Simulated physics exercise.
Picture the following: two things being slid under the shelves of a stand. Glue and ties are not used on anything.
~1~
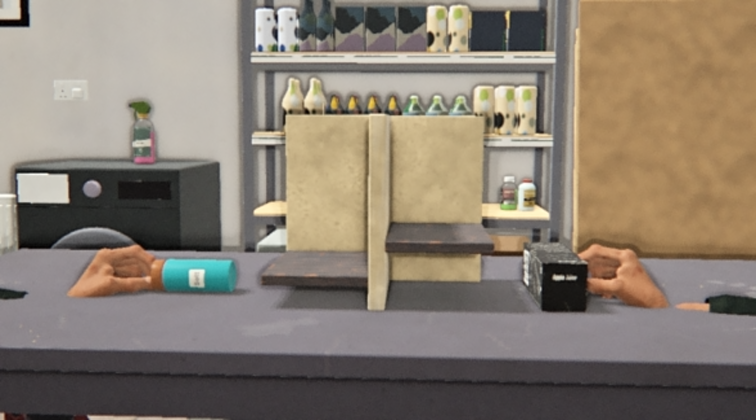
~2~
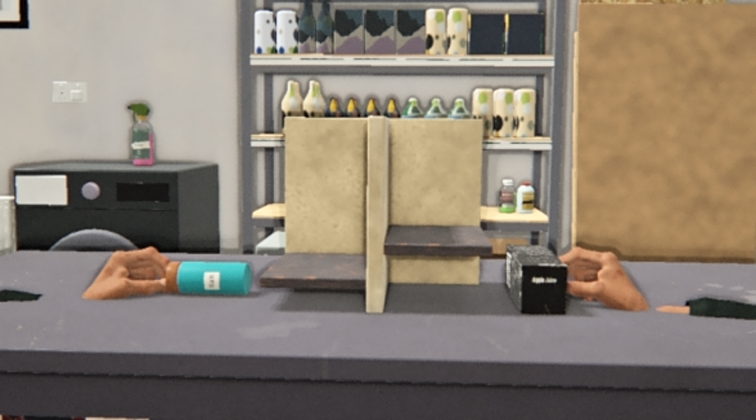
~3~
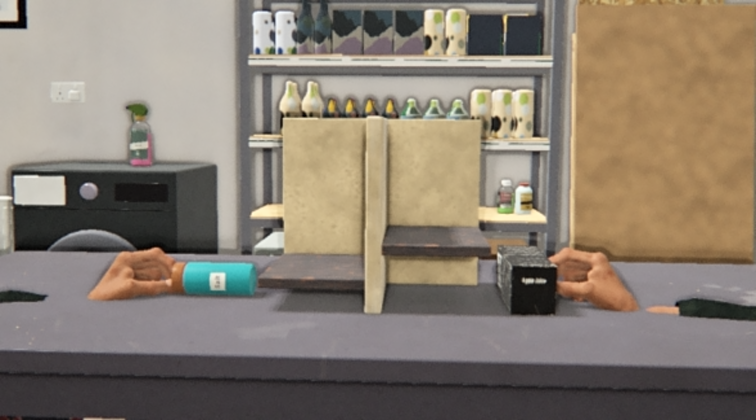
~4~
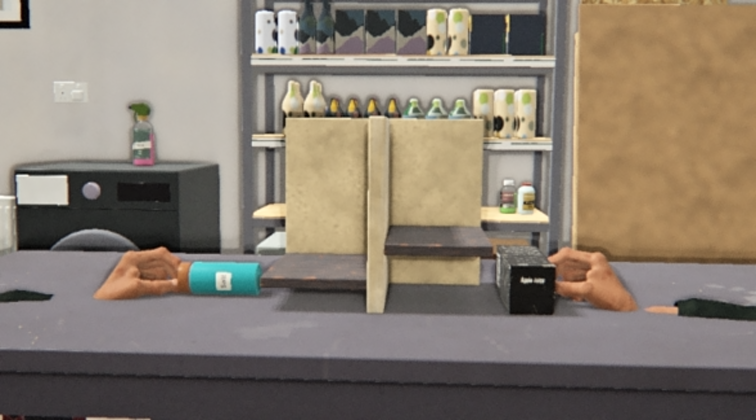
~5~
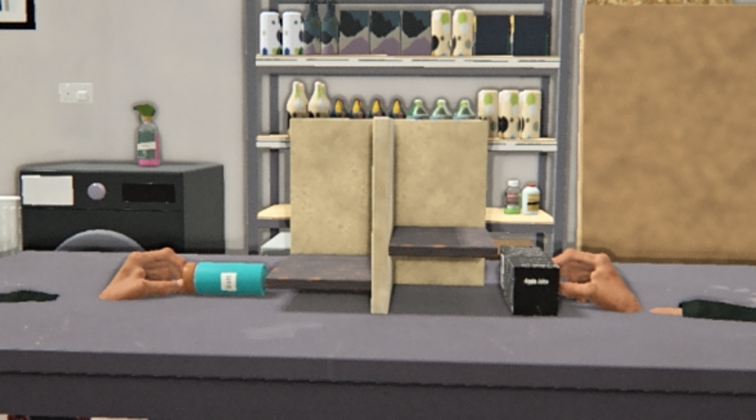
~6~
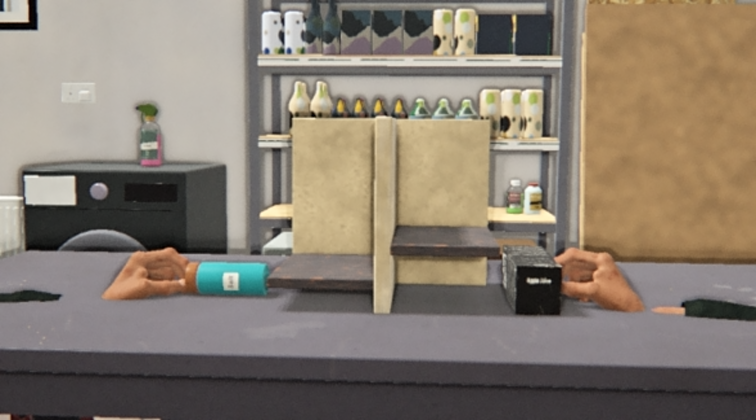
Two hands sliding a turquoise shaker and a black carton slightly inward across a dark table beside a shelved stand.
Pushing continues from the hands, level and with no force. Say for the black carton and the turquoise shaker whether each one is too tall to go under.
Black carton: No; turquoise shaker: Yes.
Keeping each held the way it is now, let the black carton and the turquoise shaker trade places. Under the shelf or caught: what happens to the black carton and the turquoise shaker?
Black carton: Blocked; turquoise shaker: Clear.
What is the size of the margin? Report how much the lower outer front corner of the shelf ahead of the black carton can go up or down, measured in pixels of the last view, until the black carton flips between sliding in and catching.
It takes a move of about 8 pixels downwards.
Then, 0.22 s after the last picture, black carton sliding up to the opening near (520, 277); turquoise shaker sliding up to the opening near (236, 279).
Then, 0.36 s after the last picture, black carton part of the way in near (500, 277); turquoise shaker stopped at the opening near (241, 279).
Then, 0.52 s after the last picture, black carton part of the way in near (477, 276); turquoise shaker stopped at the opening near (241, 279).
At rest, the black carton clears the shelf, near (466, 276); the turquoise shaker is too tall, near (241, 279).
